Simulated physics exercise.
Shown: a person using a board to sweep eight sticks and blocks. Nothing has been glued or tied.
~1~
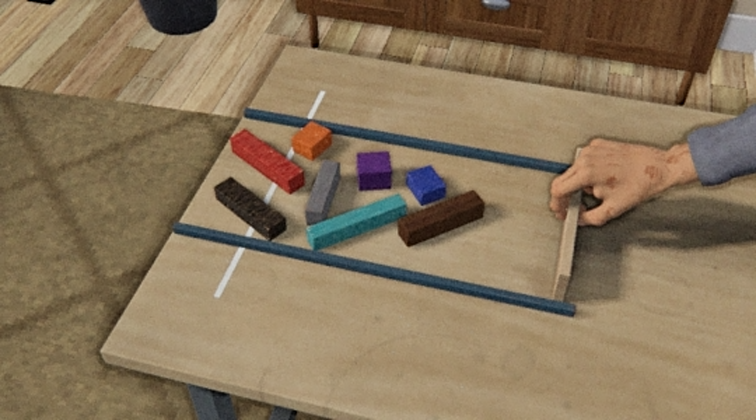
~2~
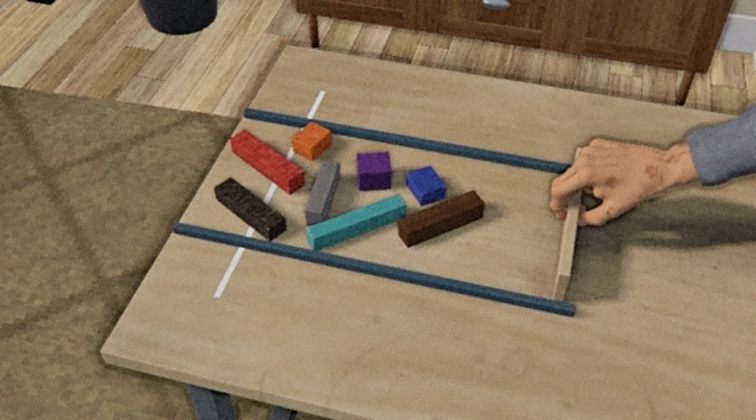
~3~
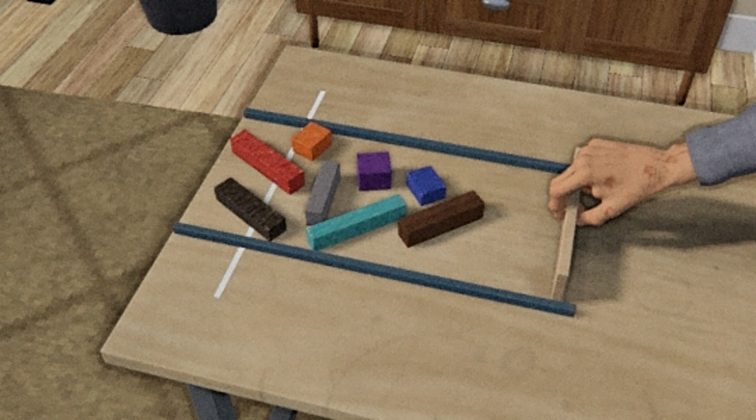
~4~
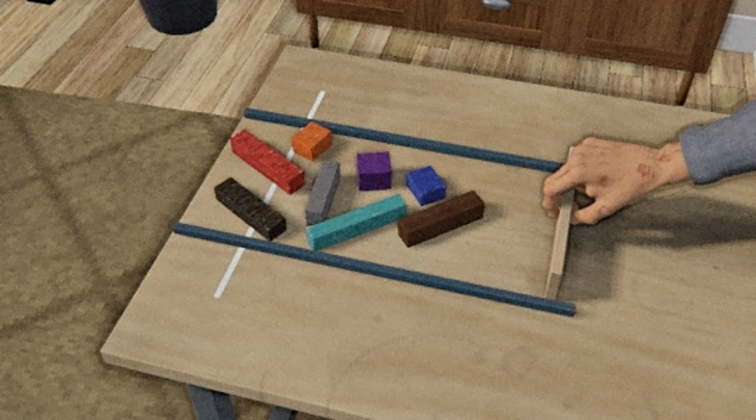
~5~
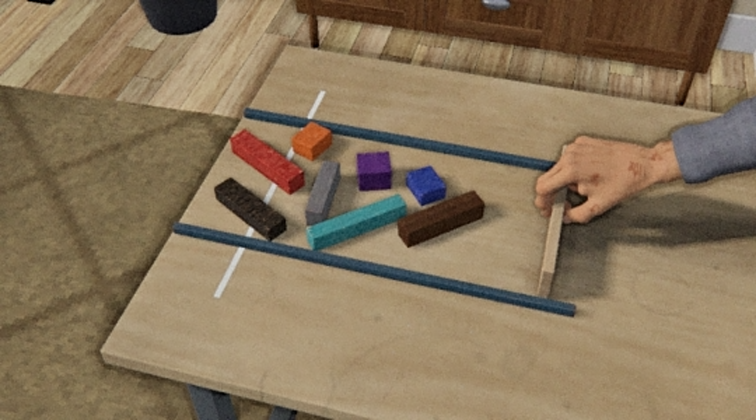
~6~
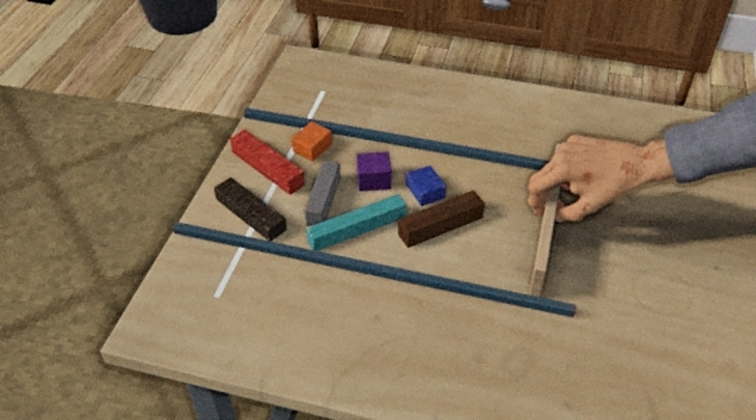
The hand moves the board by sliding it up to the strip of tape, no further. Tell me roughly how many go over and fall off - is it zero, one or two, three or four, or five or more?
I expect only one or a pair of them will drop off.
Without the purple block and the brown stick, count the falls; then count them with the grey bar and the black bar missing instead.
Result: 0, then 0.
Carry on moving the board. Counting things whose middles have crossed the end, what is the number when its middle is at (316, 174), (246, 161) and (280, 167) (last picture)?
0, 5 and 2.
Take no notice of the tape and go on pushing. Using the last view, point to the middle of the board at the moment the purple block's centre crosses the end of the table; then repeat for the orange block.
I'd put it close to (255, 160), and close to (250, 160) for the other one.
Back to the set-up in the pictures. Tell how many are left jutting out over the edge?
1.
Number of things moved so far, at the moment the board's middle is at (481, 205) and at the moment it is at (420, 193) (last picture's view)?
It comes to 1 for the first spot, 3 for the other.
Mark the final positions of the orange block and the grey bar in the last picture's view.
One ends up near (258, 128) and the other near (216, 176).
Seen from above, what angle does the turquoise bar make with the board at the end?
Angle: Around 0°.
Early on, none off yet; red bar at rest near (267, 161); black bar at rest near (250, 208); orange block at rest near (312, 141).
Finally, the number that fall off is one or two; lost, black bar and red bar.
